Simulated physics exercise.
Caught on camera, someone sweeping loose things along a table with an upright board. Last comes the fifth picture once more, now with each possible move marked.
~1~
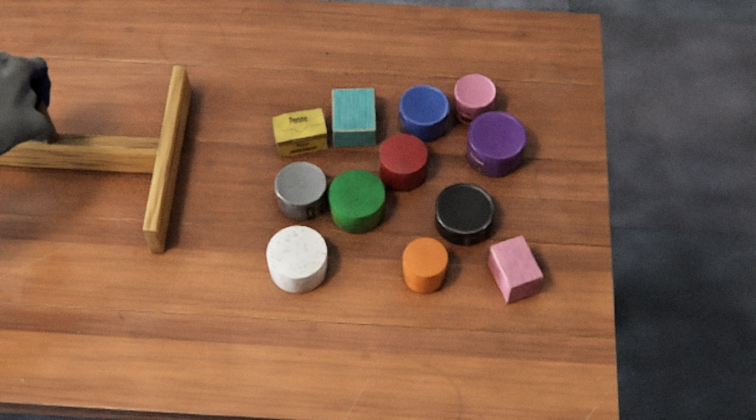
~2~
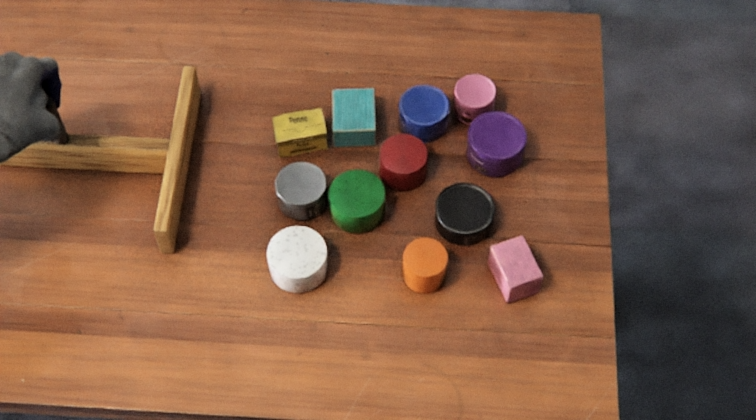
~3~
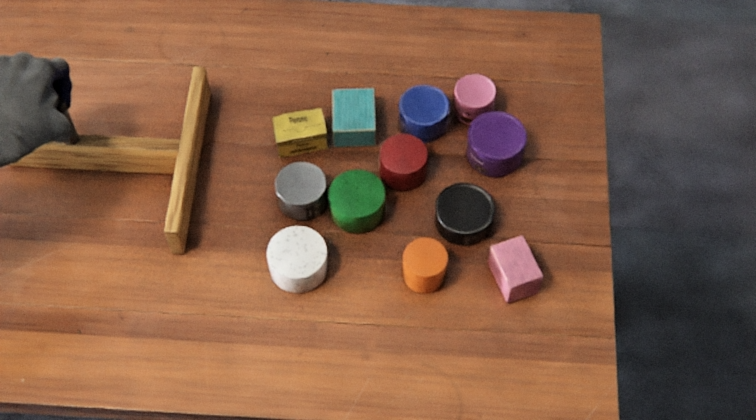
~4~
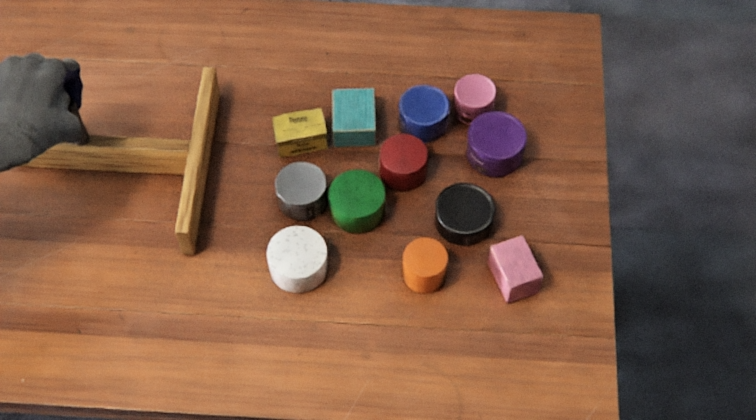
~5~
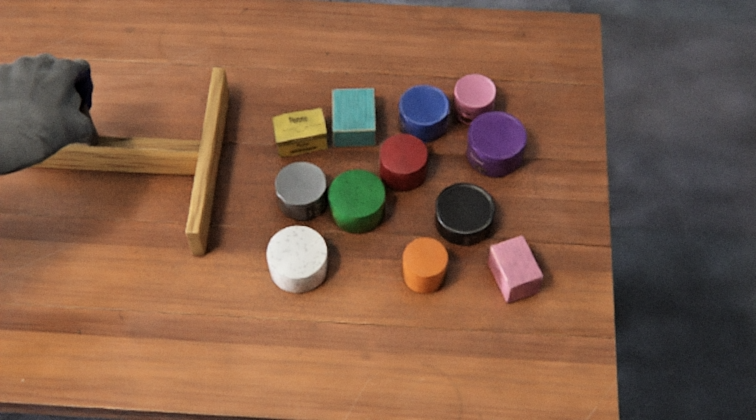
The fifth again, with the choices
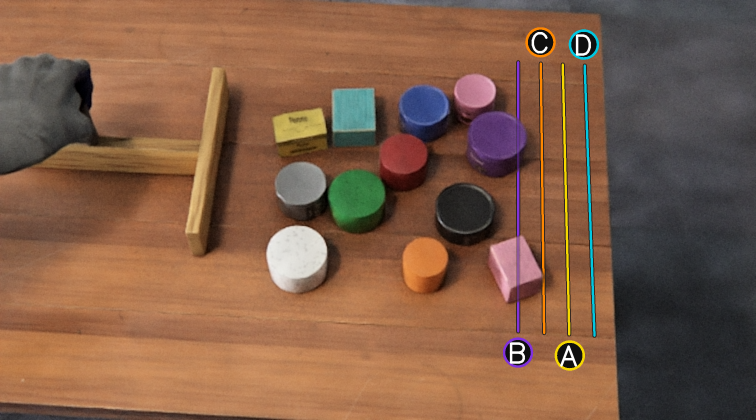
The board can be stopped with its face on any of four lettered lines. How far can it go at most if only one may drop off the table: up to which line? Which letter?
Line B.
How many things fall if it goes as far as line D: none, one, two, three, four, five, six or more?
Six or more.
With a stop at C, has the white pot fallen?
No.
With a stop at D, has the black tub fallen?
Yes.
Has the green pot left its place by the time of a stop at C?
Yes.
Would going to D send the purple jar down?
Yes.
On the marked copy, A at (566, 190); B at (518, 188); C at (542, 189); D at (589, 191).
Following B. Soon after the start, board (317, 152); pink tub (486, 95); white pot (341, 270).
Later, board (429, 158); black tub (531, 226); pink tub (530, 73).
In the end, board (517, 163); purple jar (602, 141); black tub (600, 232); none fallen.
As for the rest, A drops three; C drops three; D drops seven.
